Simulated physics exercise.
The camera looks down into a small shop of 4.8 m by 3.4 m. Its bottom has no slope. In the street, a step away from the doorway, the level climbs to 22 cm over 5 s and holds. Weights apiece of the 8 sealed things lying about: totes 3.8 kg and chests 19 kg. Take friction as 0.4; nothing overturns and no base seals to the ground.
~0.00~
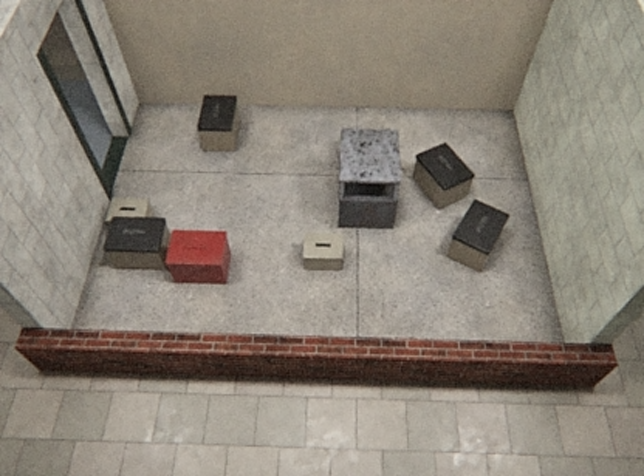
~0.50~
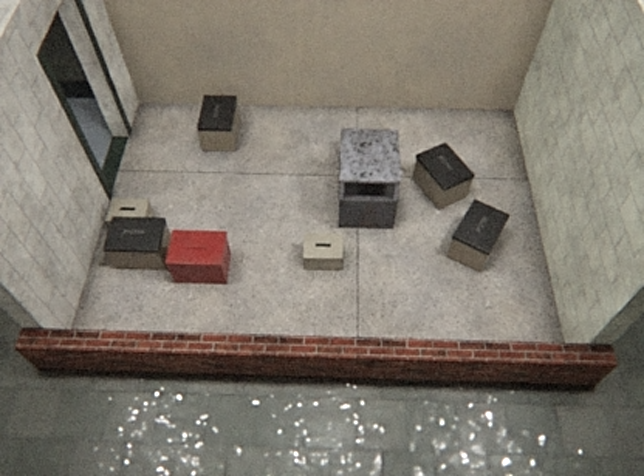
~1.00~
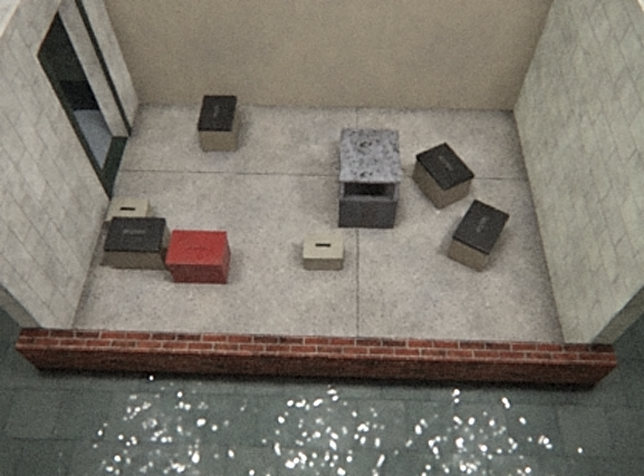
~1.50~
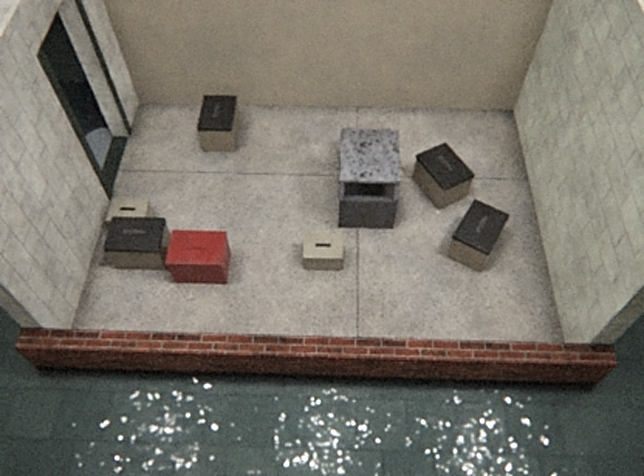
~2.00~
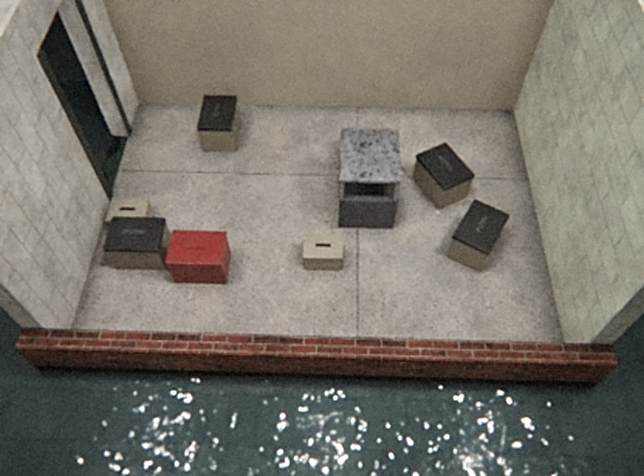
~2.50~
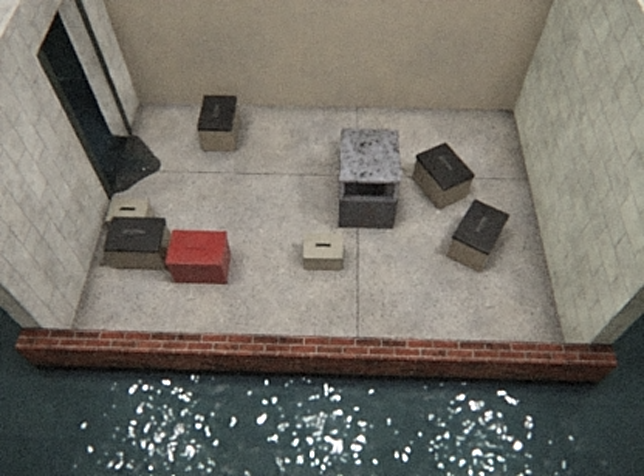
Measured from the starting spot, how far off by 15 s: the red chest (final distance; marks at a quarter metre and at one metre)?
The red chest barely shifts.
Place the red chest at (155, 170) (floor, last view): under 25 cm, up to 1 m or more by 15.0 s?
It ends far away.
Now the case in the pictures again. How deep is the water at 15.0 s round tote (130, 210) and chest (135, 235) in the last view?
Roughly 6 and 7 cm.
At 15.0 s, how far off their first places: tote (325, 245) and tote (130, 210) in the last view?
In turn: 100 cm, 80 cm.
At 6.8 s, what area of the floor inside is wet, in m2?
About 10.0 m2.
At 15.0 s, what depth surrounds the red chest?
Roughly 6 cm.
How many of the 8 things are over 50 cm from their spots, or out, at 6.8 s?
I count 3.
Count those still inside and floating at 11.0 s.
At that moment 3.
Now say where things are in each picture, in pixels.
The first picture shows the red chest at (196, 247), on the bottom; water covers 0.0 m2; 0 of 8 have shifted.
The second picture shows the red chest at (196, 247) rests on the ground; water covers 0.0 m2; 0 of 8 have shifted.
The third picture shows the red chest at (196, 247), on the bottom; water covers 0.0 m2; 0 of 8 have shifted.
The fourth picture shows the red chest at (196, 247) rests on the ground; 0.0 m2 under water; 0 of 8 have shifted.
The fifth picture shows the red chest at (196, 247) rests on the ground; water covers 0.0 m2; 0 of 8 have shifted.
The sixth picture shows the red chest at (196, 247), on the bottom; water covers 0.2 m2; 0 of 8 have shifted.
After 3.5 s the red chest is near (196, 247), 0.0 m from its start, aground; 0 afloat.
After 6.8 s the red chest is near (196, 247), 0.0 m from its start, aground; 0 afloat.
After 11.0 s the red chest is near (196, 247), 0.0 m from its start, aground; 3 afloat.
After 15.0 s the red chest is near (196, 247), 0.0 m from its start, aground; 6 afloat.
